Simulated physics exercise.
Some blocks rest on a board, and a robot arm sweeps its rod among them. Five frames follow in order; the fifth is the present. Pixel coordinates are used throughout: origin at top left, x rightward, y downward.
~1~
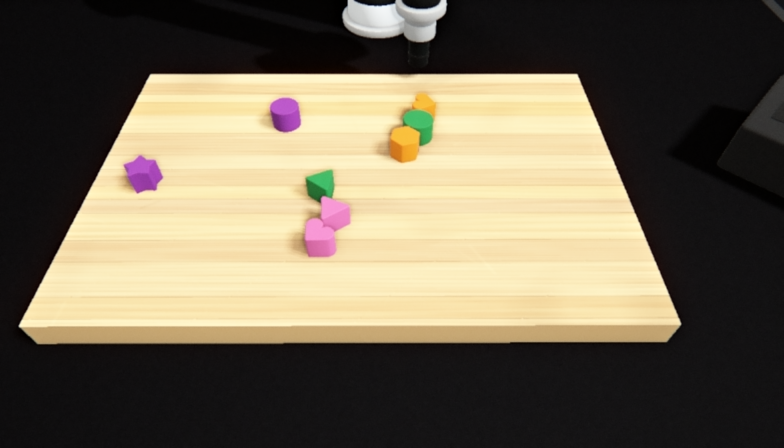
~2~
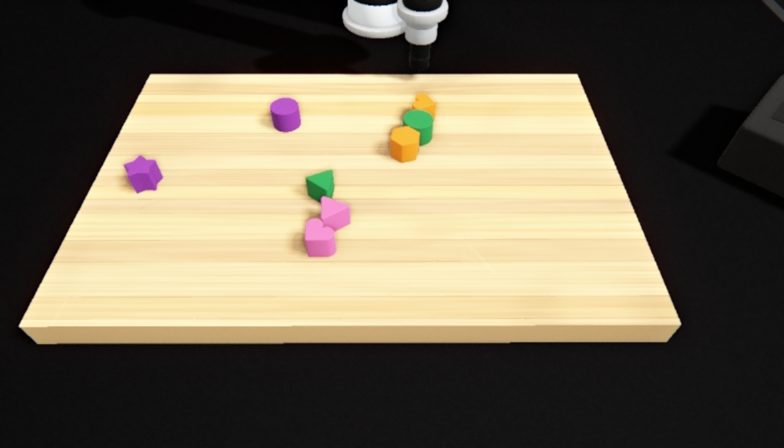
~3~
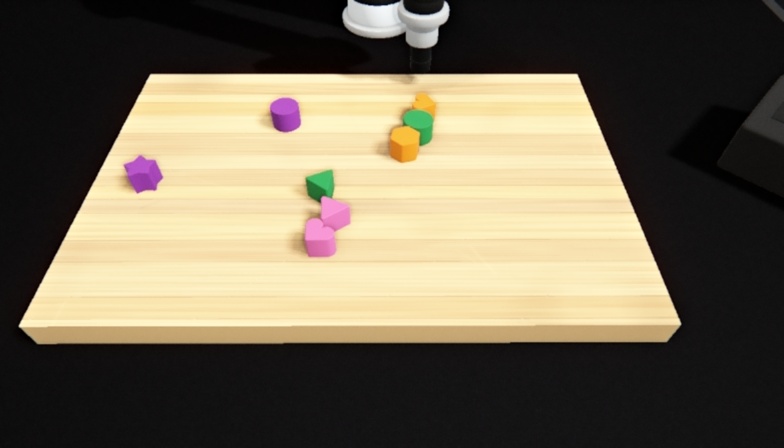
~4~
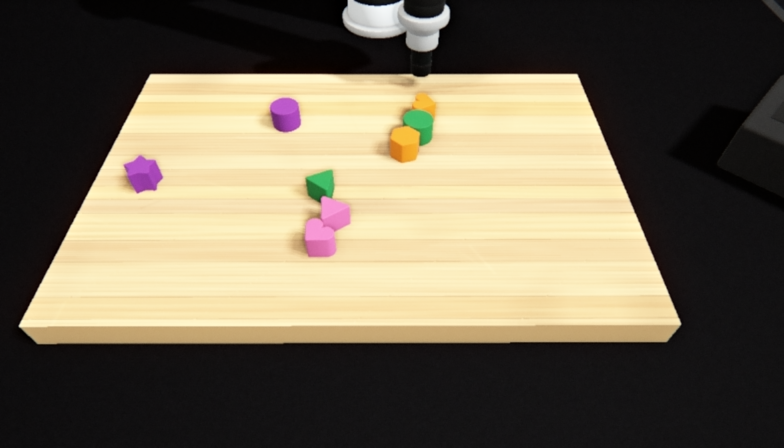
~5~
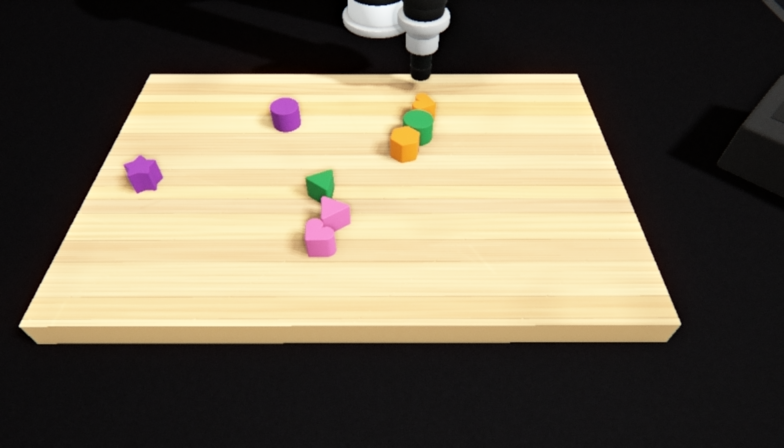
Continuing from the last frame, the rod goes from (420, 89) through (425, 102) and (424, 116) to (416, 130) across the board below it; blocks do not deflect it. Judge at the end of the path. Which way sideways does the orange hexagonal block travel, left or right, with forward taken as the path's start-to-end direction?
Facing the way the path runs, start to end, you'll find the orange hexagonal block has shifted right.
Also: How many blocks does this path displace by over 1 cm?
This push will displace three or more blocks.
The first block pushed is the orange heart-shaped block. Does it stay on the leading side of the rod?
At the end of the path, the rod is still pushing the orange heart-shaped block ahead of it.
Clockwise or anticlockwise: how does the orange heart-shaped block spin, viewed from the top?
Looking down on the board, it turns counter-clockwise.
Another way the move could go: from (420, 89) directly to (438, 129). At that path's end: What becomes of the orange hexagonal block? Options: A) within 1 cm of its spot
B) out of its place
That would be B.
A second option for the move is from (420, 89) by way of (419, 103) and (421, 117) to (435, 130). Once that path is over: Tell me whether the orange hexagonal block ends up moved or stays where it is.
That one moves away.
What follows on the original path. One third of the way, rod at (425, 90); nothing pushed yet.
Two thirds of the way, rod at (425, 104); orange hexagonal block at (400, 147); green disc at (414, 130); orange heart-shaped block at (421, 113).
At the end, rod at (416, 118); orange hexagonal block at (392, 160); green disc at (415, 147); orange heart-shaped block at (421, 127), turned 35° anticlockwise.
